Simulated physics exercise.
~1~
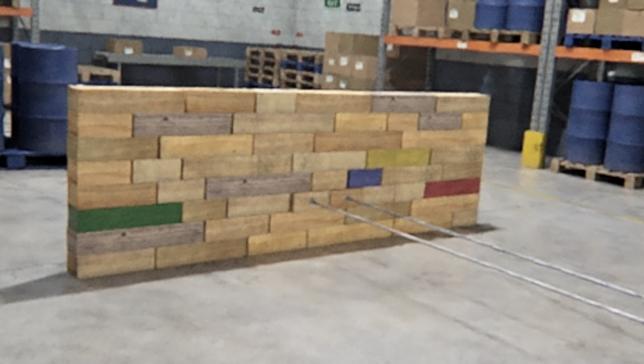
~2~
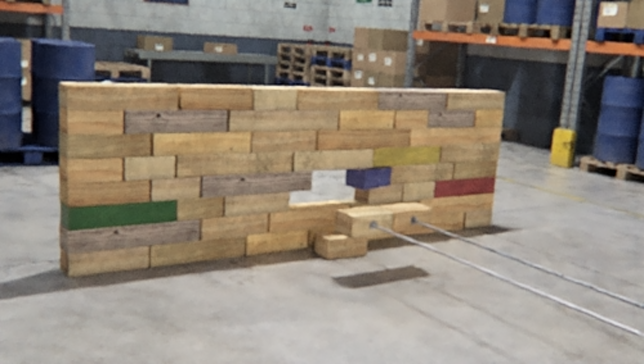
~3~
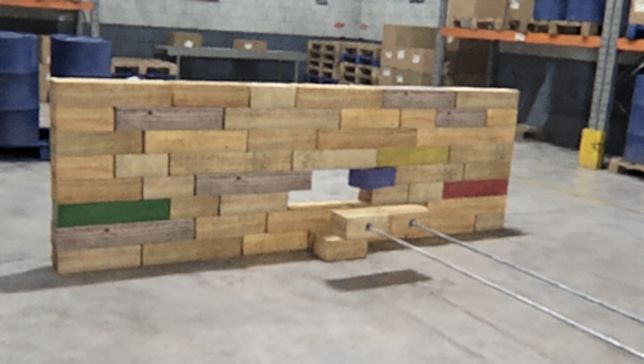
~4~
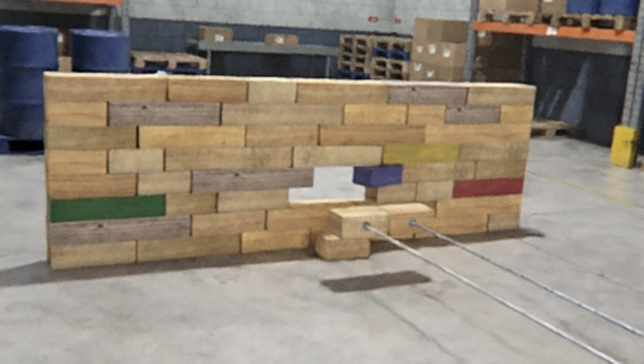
Two metal rods drew a pair of neighbouring wooden blocks out of a low timber wall, and one more block dropped to the floor beneath them, leaving a gap beside the blue block while the yellow one stayed up and the wall stood.
